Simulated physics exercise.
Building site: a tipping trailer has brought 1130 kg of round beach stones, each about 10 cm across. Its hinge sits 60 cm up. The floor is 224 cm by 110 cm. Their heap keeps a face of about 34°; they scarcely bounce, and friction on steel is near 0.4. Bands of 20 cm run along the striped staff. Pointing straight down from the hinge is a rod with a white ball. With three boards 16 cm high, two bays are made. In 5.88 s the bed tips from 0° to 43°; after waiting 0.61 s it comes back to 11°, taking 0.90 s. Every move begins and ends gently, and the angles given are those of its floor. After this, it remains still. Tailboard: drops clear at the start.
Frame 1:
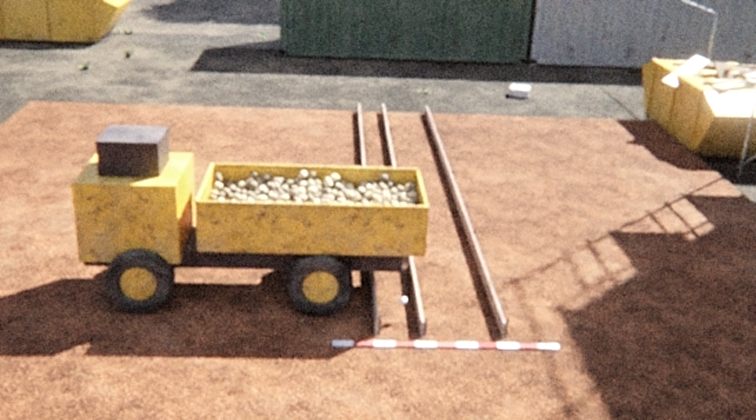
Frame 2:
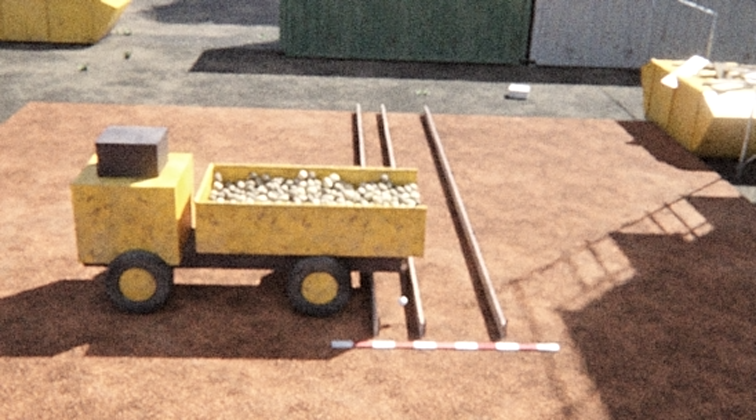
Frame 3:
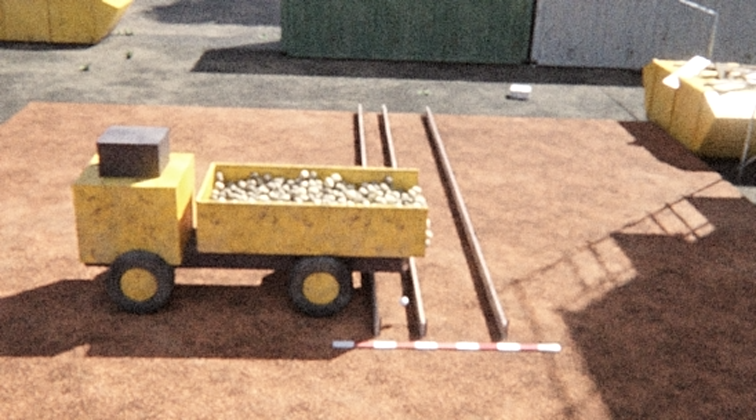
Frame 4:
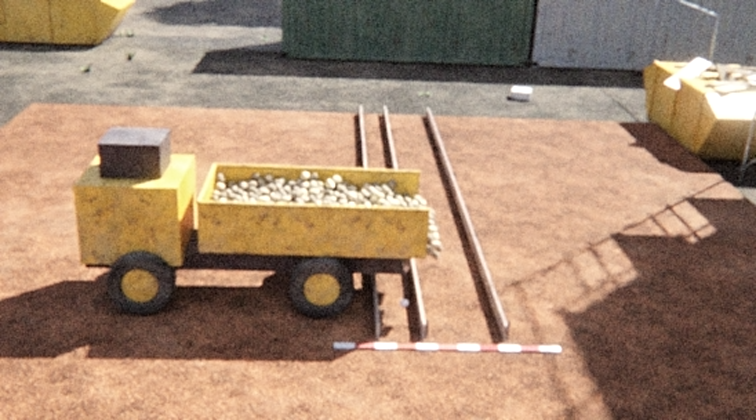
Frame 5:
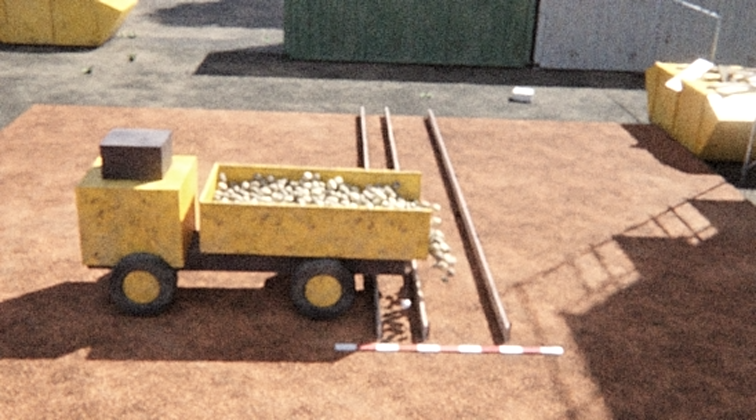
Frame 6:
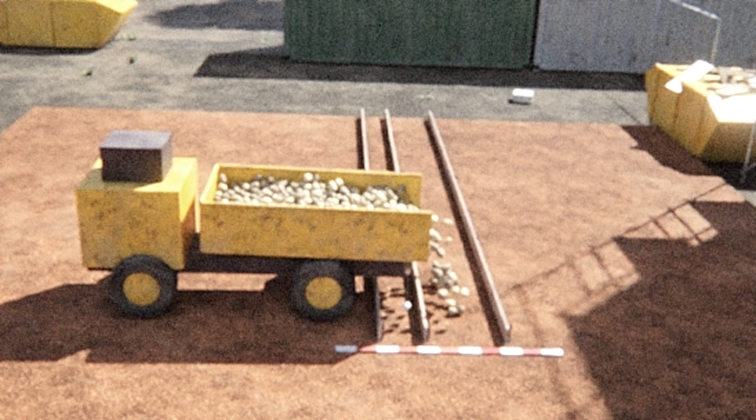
On a sunlit building site with reddish ground, a yellow truck stands with its bed full of pale round stones, its rear end above long boards and a striped staff. The bed stays almost level as a few stones slip out at its right end, then more drop in a thin stream to the ground.
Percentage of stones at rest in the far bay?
Some 70 percent.
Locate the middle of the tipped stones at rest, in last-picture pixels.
The tipped stones centre close to (466, 288).
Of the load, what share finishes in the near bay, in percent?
About 5%.
A little later the floor is at 36°; 10 % in the bed, 1 % in the near bay, 73 % in the far bay, 16 % past the last board; the foremost stones are at (569, 297).
Then the floor is at 43°; 0 % in the bed, 5 % in the near bay, 69 % in the far bay, 26 % past the last board; the foremost stones are at (617, 322).
Later still the floor is at 11°; 0 % in the bed, 6 % in the near bay, 69 % in the far bay, 26 % past the last board; the foremost stones are at (617, 322).
In the end the floor is at 11°; 0 % in the bed, 6 % in the near bay, 69 % in the far bay, 26 % past the last board; the foremost stones are at (617, 322).
